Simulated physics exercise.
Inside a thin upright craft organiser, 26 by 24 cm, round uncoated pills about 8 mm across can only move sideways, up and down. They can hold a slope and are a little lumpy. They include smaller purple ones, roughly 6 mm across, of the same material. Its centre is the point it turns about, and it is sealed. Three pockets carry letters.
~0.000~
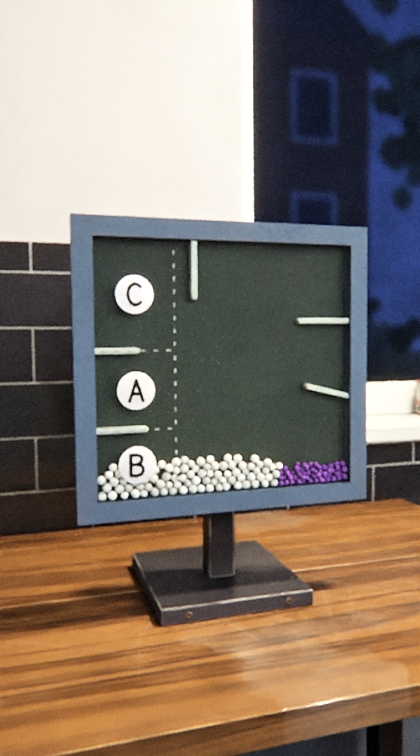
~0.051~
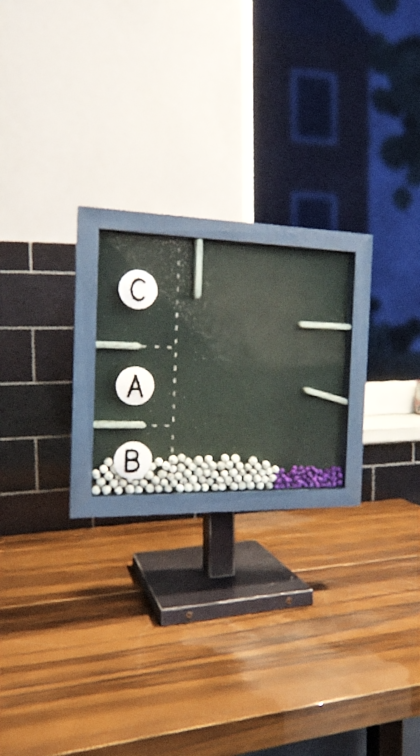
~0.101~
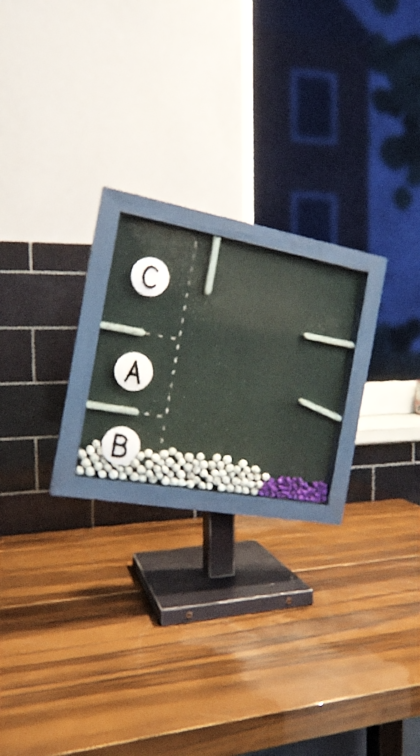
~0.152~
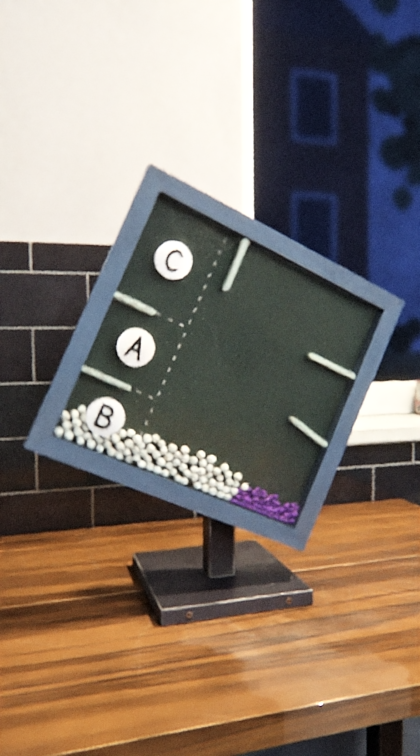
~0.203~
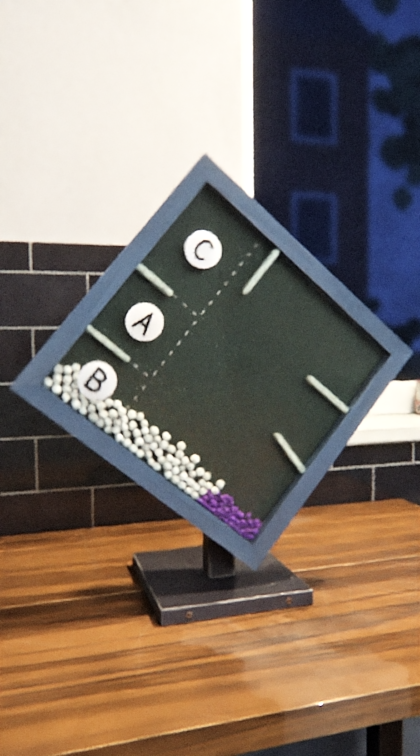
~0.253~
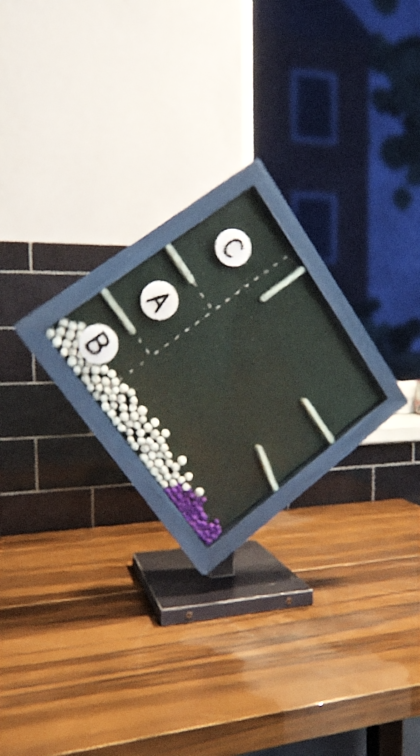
On a wooden table, a blue-framed board holding many white and purple beads turned clockwise on its stand, slightly at first, then steeply, while the beads shifted into a slope along its lower side.
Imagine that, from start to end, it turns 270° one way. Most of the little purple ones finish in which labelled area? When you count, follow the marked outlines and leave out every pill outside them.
That would be B.
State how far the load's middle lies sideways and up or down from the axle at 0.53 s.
Position estimate: Left 10 cm, below 2 cm.
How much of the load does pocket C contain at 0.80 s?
About 0 % of the load.
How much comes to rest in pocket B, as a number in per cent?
Share: Approx. 50 %.
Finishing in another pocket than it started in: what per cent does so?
My reckoning puts it near 95 percent.
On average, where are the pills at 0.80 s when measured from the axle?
Roughly 5 cm to the left and 5 cm up.
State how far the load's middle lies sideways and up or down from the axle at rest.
Offset approx. 2 cm right, 9 cm below.
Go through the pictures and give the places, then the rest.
In the first frame, level; about 140 pills; pills centred (238, 476); top one (184, 460); A (136, 391), B (137, 465), C (134, 294).
In the second frame, turned 3° clockwise; pills centred (234, 476); top one (109, 462).
In the third frame, turned 11° clockwise; pills centred (221, 477); top one (96, 444); wall ends (135, 412), (142, 333), (302, 402), (207, 292), (306, 336).
In the fourth frame, turned 25° clockwise; pills centred (197, 474); top one (82, 410).
In the fifth frame, turned 40° clockwise; pills centred (171, 464); top one (76, 368).
In the sixth frame, turned 55° clockwise; pills centred (150, 448); top one (64, 323); A (160, 301), B (99, 344), C (233, 248).
After 0.53 s, it stands 138° clockwise; the pills' middle is 10 cm left of and 2 cm below the centre; nothing in the marked areas; small ones, nothing in the marked areas.
After 0.80 s, it has come round 219° clockwise; the pills' middle is 5 cm left of and 5 cm above the centre; nothing in the marked areas; small ones, nothing in the marked areas.
After 1.04 s, it has come round 270° clockwise; the pills' middle is 2 cm right of and 6 cm below the centre; A 10 %, B 45 %, C 5 %; small ones, A 10 %, B 75 %, C 10 %.
At rest by 2.1 s, it has come round 270° clockwise; A 15 %, B 50 %, C 15 %, elsewhere 20 %; small ones, A 10 %, B 80 %, C 10 %.
